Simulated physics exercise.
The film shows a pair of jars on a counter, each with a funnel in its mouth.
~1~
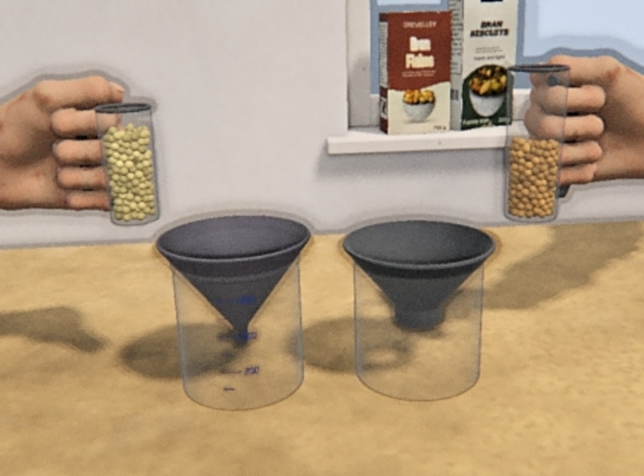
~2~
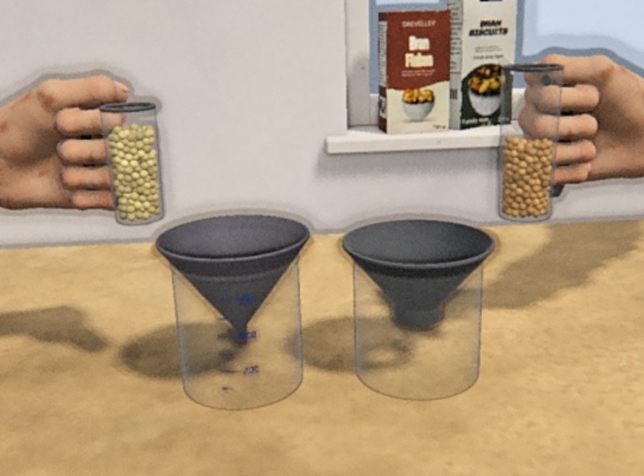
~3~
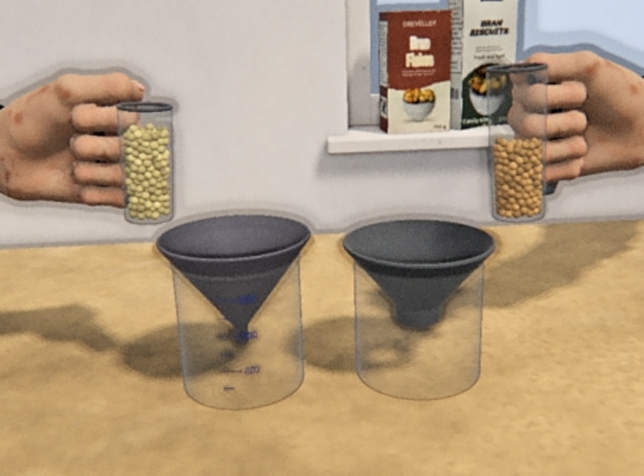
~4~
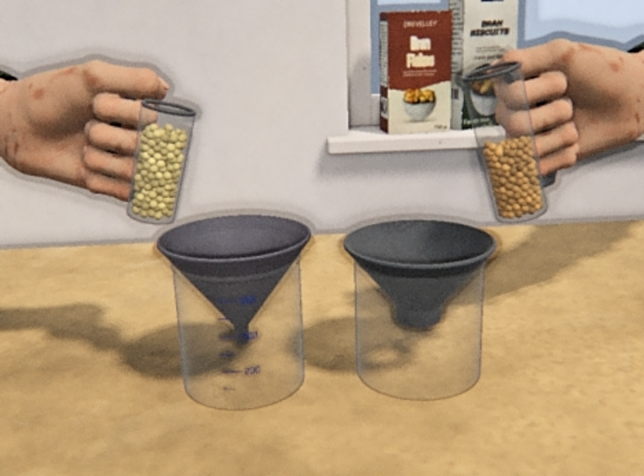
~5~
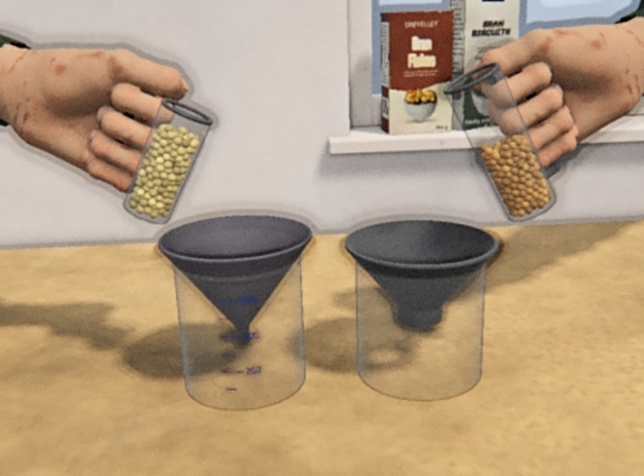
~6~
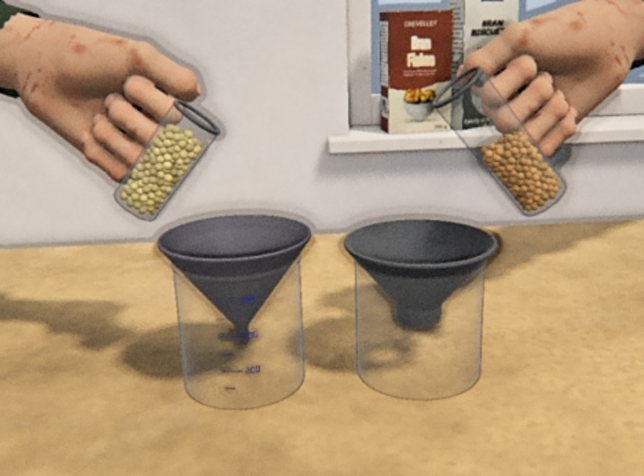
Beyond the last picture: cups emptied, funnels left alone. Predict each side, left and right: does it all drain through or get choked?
In order: Left funnel: Chokes up. Right funnel: Drains fully.
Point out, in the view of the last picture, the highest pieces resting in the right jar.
I'd put it somewhere near (457, 352).
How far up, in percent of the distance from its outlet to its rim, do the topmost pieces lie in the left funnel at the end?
Measured level: Roughly 70 in a hundred.
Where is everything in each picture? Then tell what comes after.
The first picture shows left funnel near (235, 248), outlet at (241, 343), about one piece wide; left cup near (129, 164), holding soya beans; right funnel near (418, 253), outlet at (417, 319), about 5 pieces wide; right cup near (534, 144), holding round wooden beads.
The second picture shows left cup near (134, 164), upright; right cup near (528, 143), upright.
The third picture shows left cup near (147, 163), tipped 4°; right cup near (517, 144), tipped 4°.
The fourth picture shows left cup near (160, 163), tipped 15°; right cup near (506, 144), tipped 15°.
The fifth picture shows left cup near (166, 163), tipped 27°; right cup near (502, 145), tipped 27°.
The sixth picture shows left funnel near (236, 247), outlet at (243, 342); left cup near (165, 162), tipped 39°; right funnel near (419, 252), outlet at (419, 318); right cup near (502, 144), tipped 39°.
Then, 0.32 s on from there, left, the whole lot still in the cup; right, the whole lot still in the cup.
Then, 0.66 s on from there, left, all but a few still in the cup, only a few in or over the funnel; right, the whole lot still in the cup.
Then, 1.06 s on from there, left, near a quarter still in the cup, near two thirds in or over the funnel, only a few down in the jar; right, near a quarter still in the cup, near half in or over the funnel, near a quarter down in the jar.
In the end, left, all but a few stuck in the funnel, only a few down in the jar; right, the whole lot down in the jar.
